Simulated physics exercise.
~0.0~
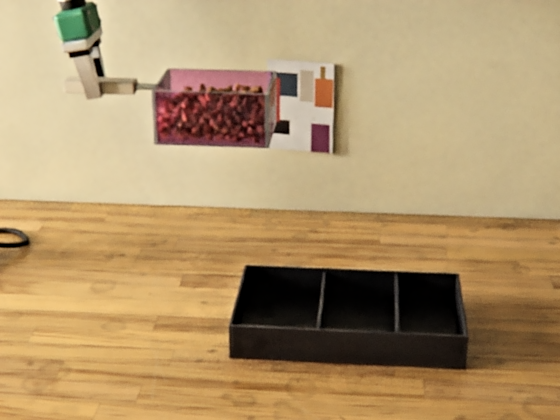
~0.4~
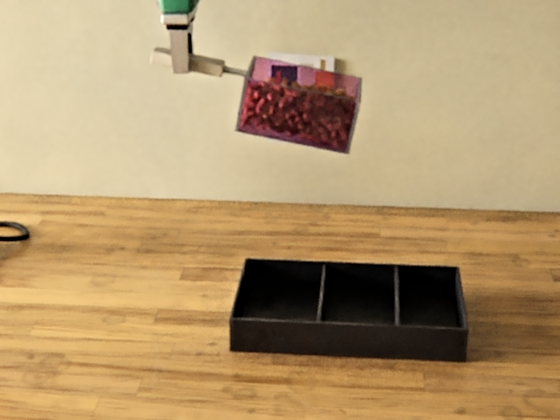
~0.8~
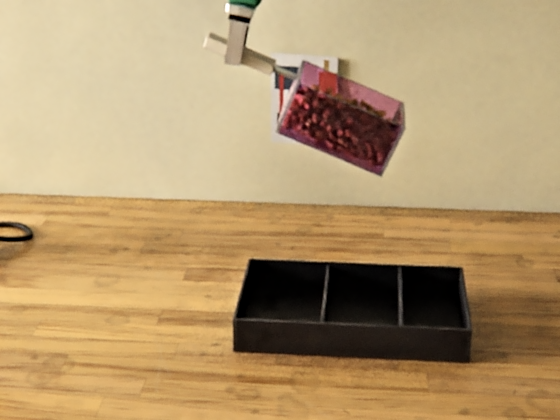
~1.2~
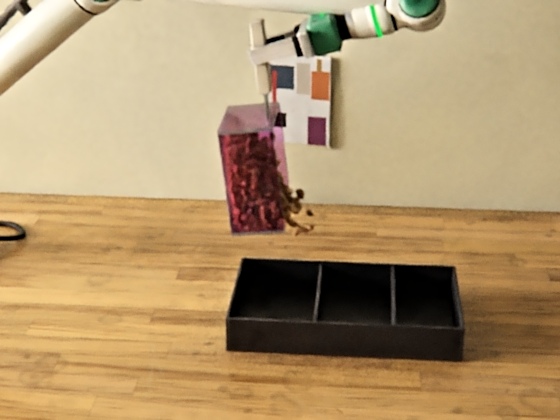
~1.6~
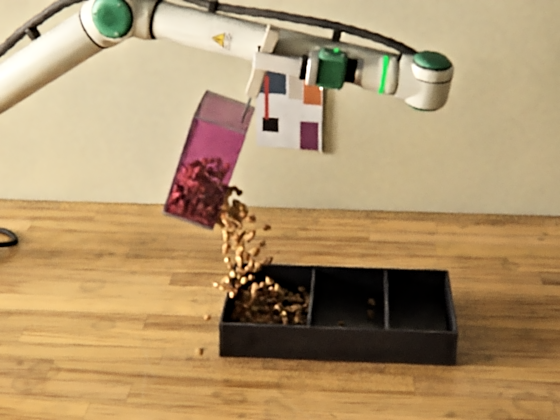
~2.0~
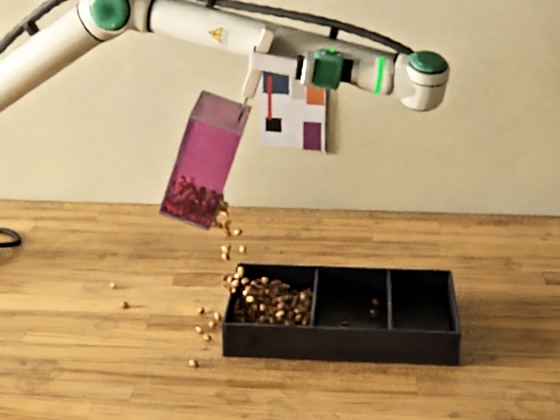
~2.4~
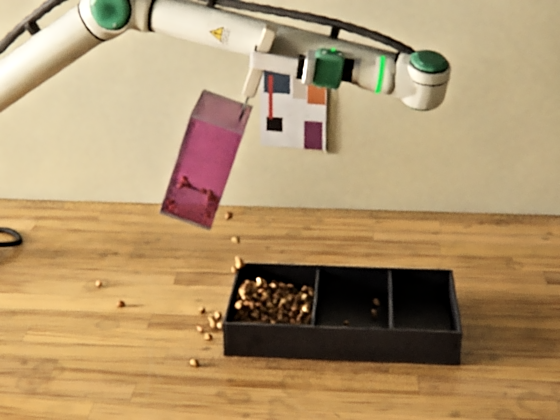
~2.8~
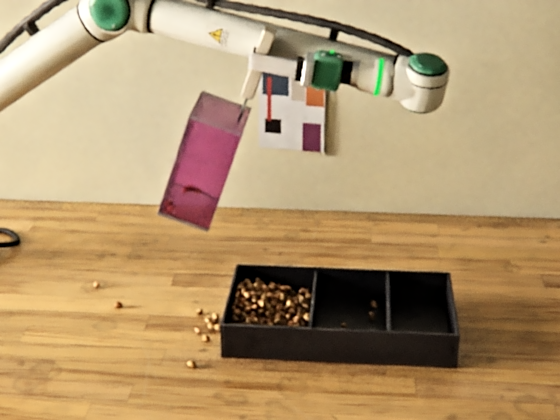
On a wooden table against a pale wall sits a black tray split into three compartments, while a robot gripper holds a clear, pinkish box of dried beans above it. The box moves right, tipping gradually, and then swings back left as it tilts steeply and the first beans spill over its edge. Tipped past vertical, it pours a thick stream into the left compartment, with some beans bouncing onto the table. The stream thins to a trickle and stops. The arm holds still with the box nearly empty, most beans heaped in the left compartment, a few in the middle and a few scattered on the table.
